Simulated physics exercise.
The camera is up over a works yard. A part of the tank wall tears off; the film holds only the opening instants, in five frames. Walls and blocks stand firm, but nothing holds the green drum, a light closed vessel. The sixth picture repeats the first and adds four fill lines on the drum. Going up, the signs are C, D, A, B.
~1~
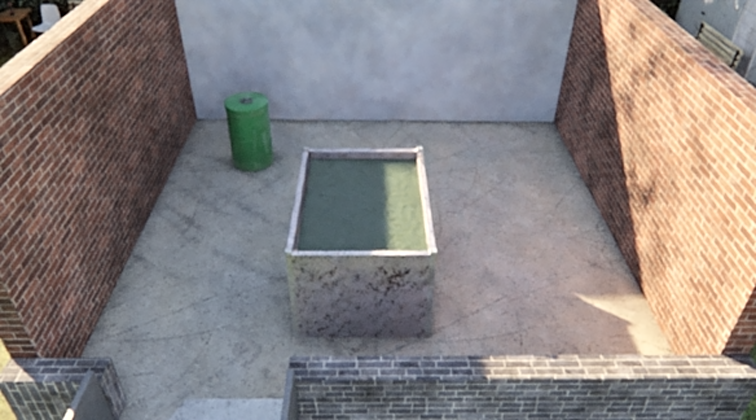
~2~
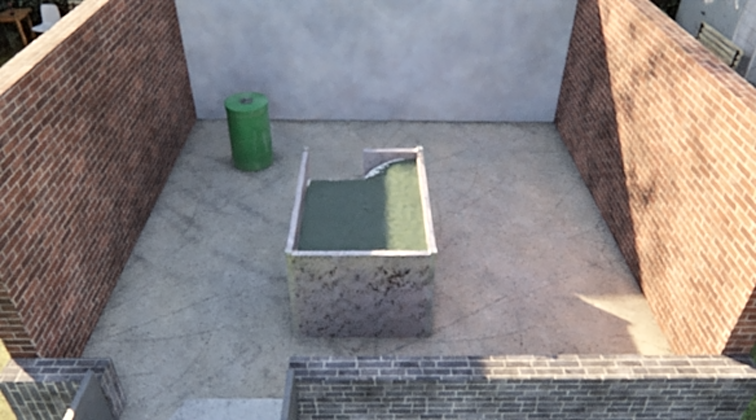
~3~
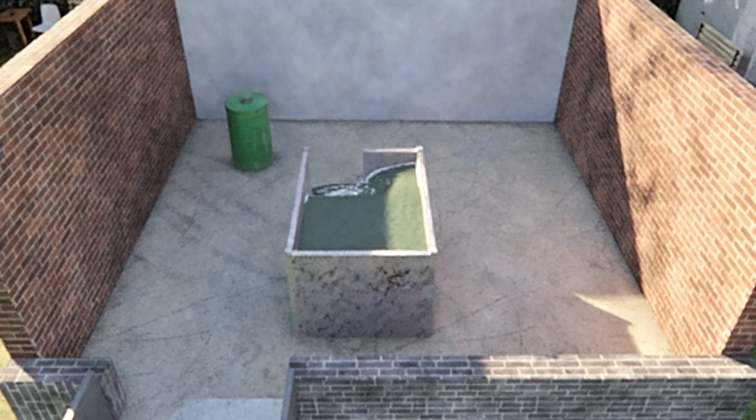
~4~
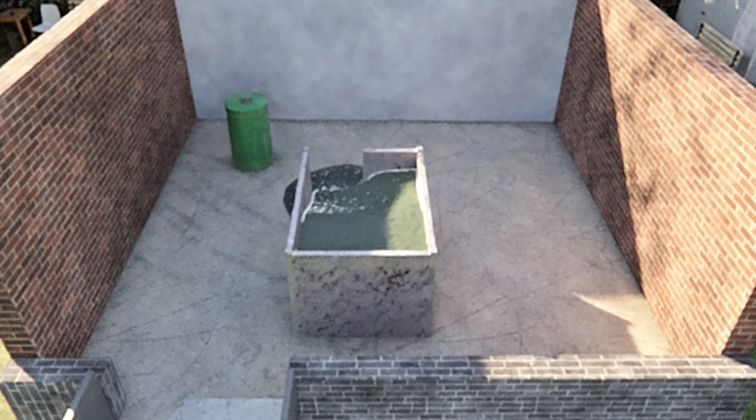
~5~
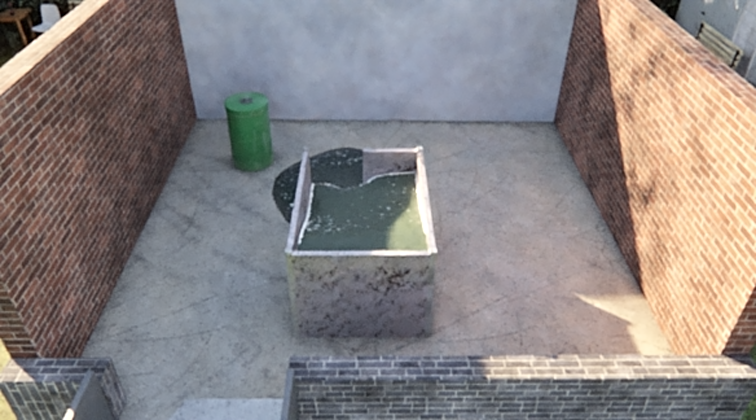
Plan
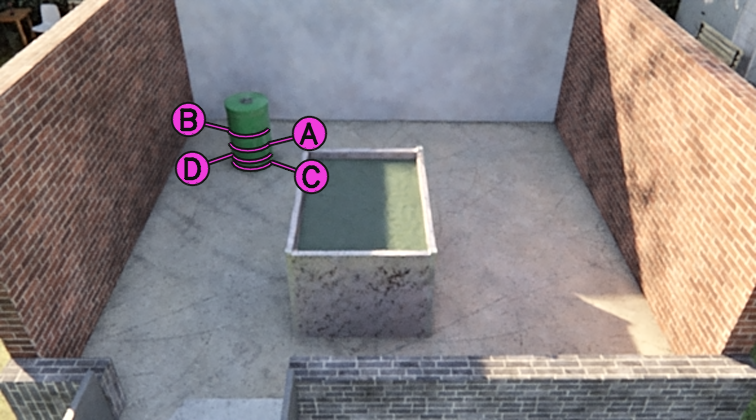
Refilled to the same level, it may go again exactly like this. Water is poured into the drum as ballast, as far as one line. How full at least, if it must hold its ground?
Go for A.
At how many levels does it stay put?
Two of them.
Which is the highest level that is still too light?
It is D.
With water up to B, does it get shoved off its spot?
No, not at all.
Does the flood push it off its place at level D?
Yes, it does.
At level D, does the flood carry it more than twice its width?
No, less.
In magenta, A at (247, 150); B at (245, 136); C at (250, 169); D at (249, 161); from the bottom up C, D, A, B.
With A, it does not move.
With B, it does not move.
With C, it is pushed about 5 times its own width away.
With D, it is pushed about its own width away.
